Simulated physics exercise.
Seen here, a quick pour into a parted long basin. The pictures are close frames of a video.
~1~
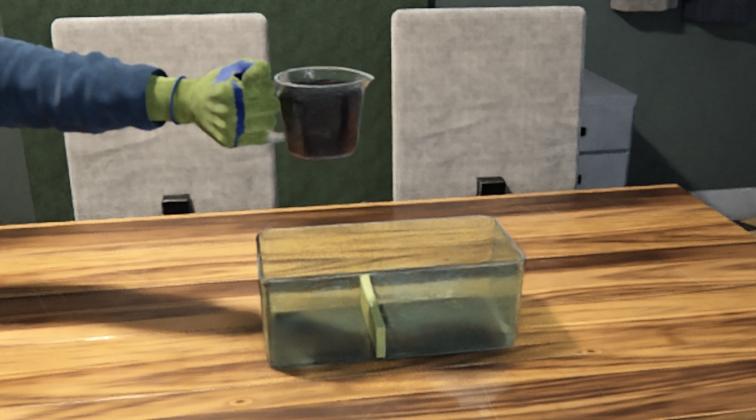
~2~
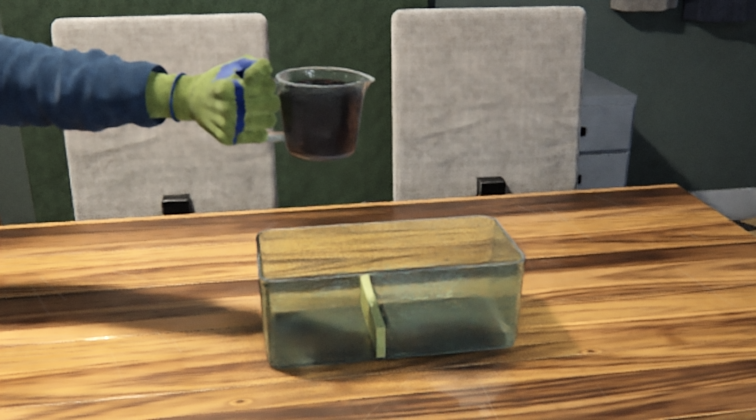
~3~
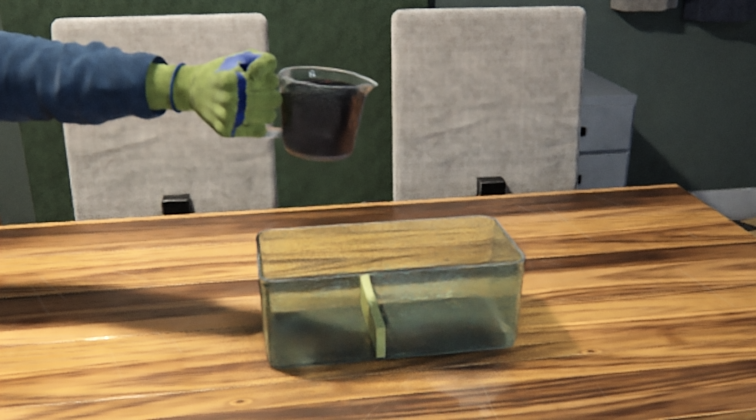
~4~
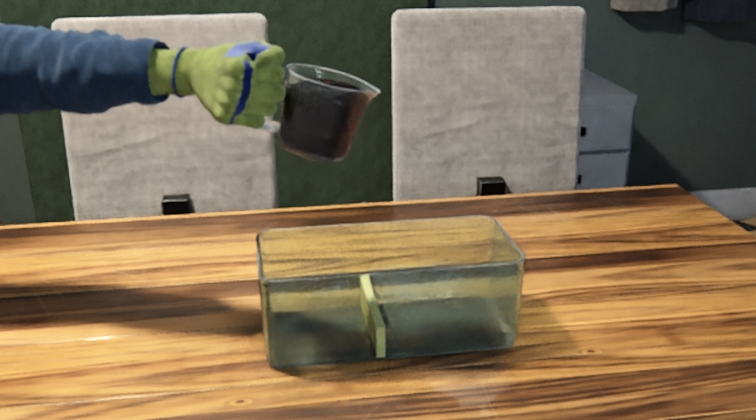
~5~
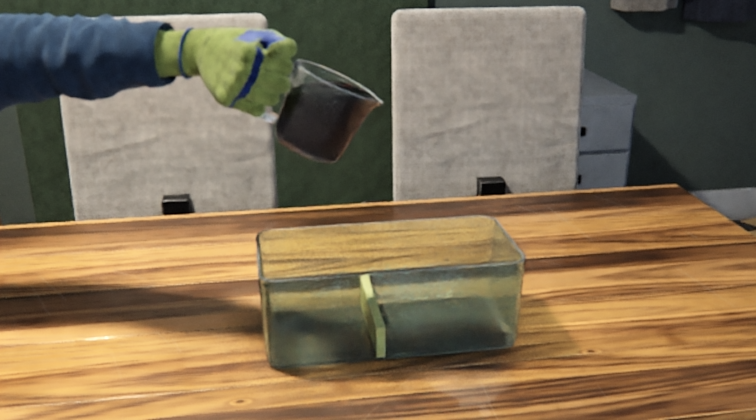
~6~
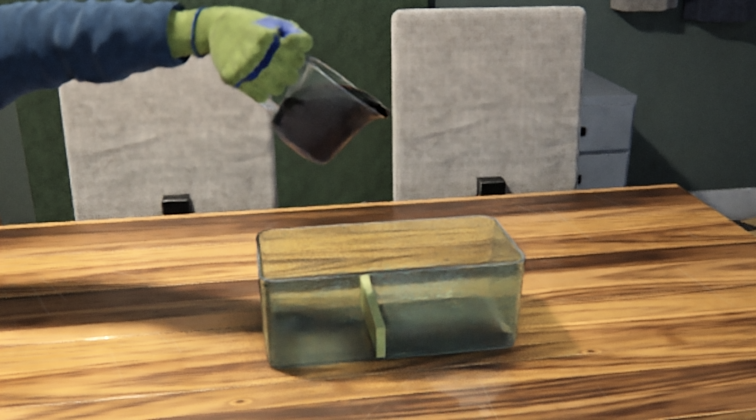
A gloved hand held a clear jug of dark liquid above a divided glass basin on a wooden table, then tilted it steadily to the right until the liquid reached the spout.
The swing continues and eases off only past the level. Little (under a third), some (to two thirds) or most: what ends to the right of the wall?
It comes to above two thirds.
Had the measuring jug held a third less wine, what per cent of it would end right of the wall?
Close to 90 per cent.
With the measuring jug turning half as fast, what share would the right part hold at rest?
Some 95 per cent.
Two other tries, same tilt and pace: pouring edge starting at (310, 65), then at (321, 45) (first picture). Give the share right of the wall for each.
About 35 and 55 per cent.
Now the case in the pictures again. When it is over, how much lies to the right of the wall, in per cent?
Close to 90 per cent.
A moment on, the measuring jug is tipped right over and 28 per cent is still to pour, 0 is left of the wall and 28 right of it.
Next, the measuring jug is tipped right over and 1 per cent is still to pour, 4 is left of the wall and 88 right of it.
Then the measuring jug is tipped right over and 0 per cent is still to pour, 6 is left of the wall and 91 right of it.
Later the measuring jug is tipped right over and 0 per cent is still to pour, 6 is left of the wall and 91 right of it.
At rest 6 per cent lies left of the wall, 91 right of it and 3 outside.
